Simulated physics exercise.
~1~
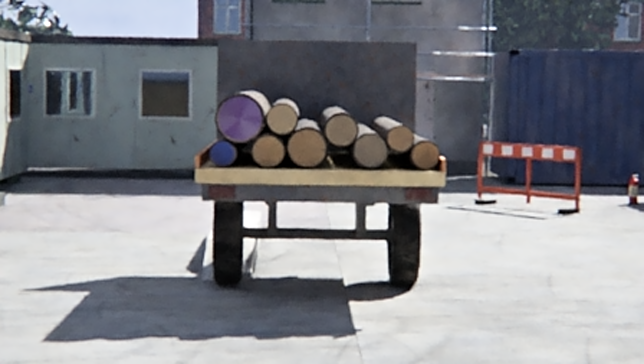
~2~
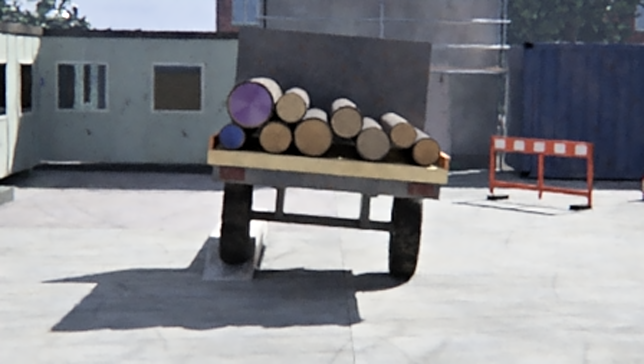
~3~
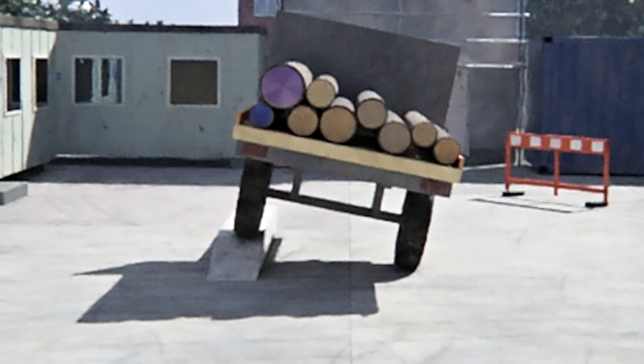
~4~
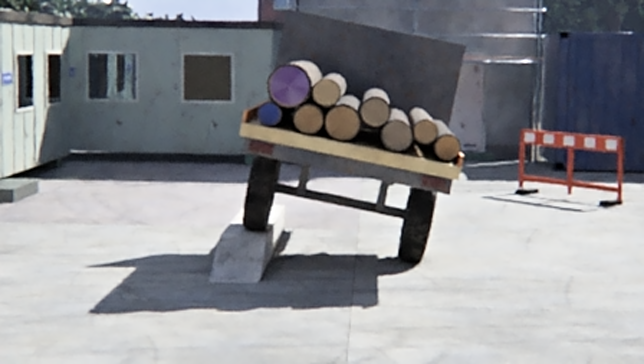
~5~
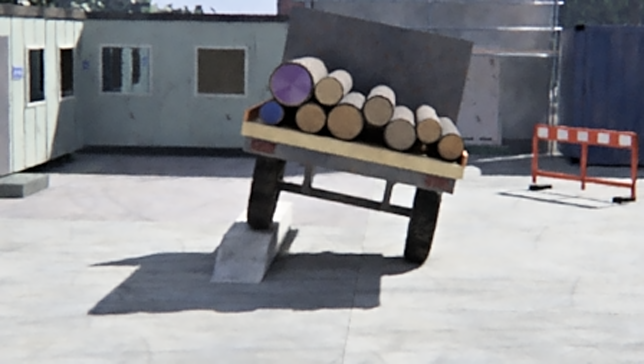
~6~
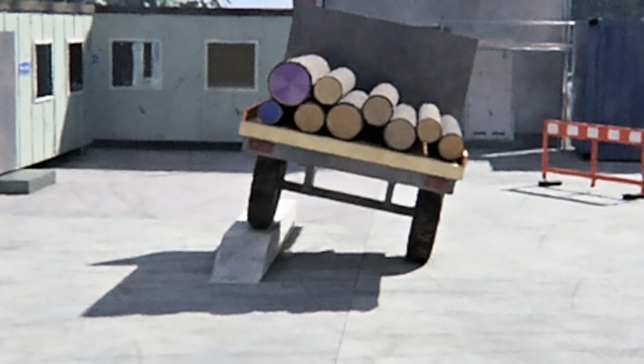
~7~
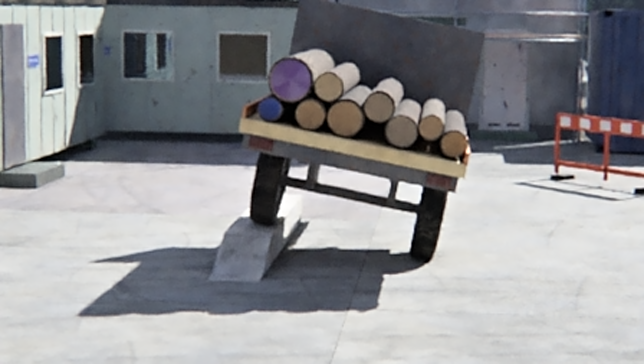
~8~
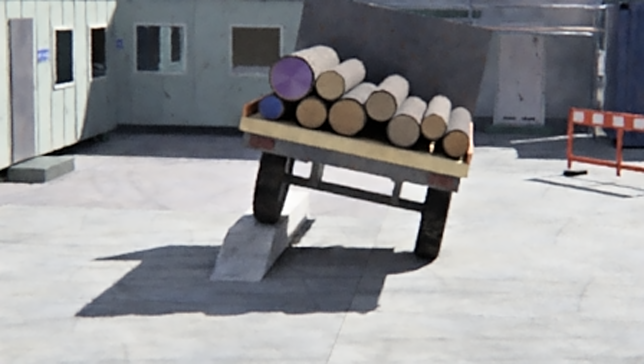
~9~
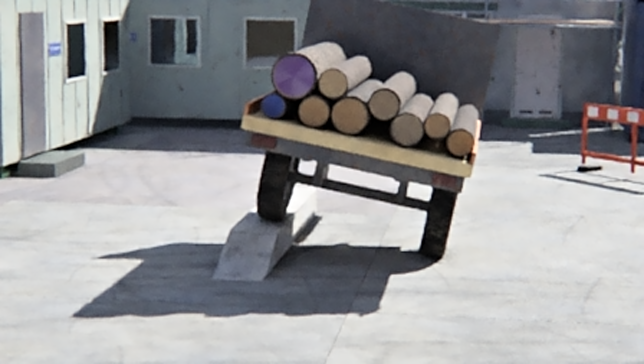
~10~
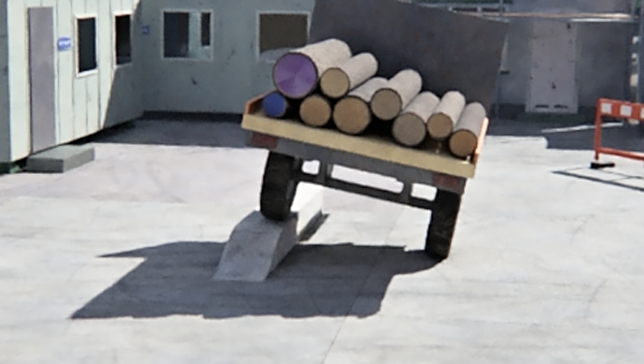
In a paved yard, a log-laden trailer tilts up a kerb and stops, still loaded.
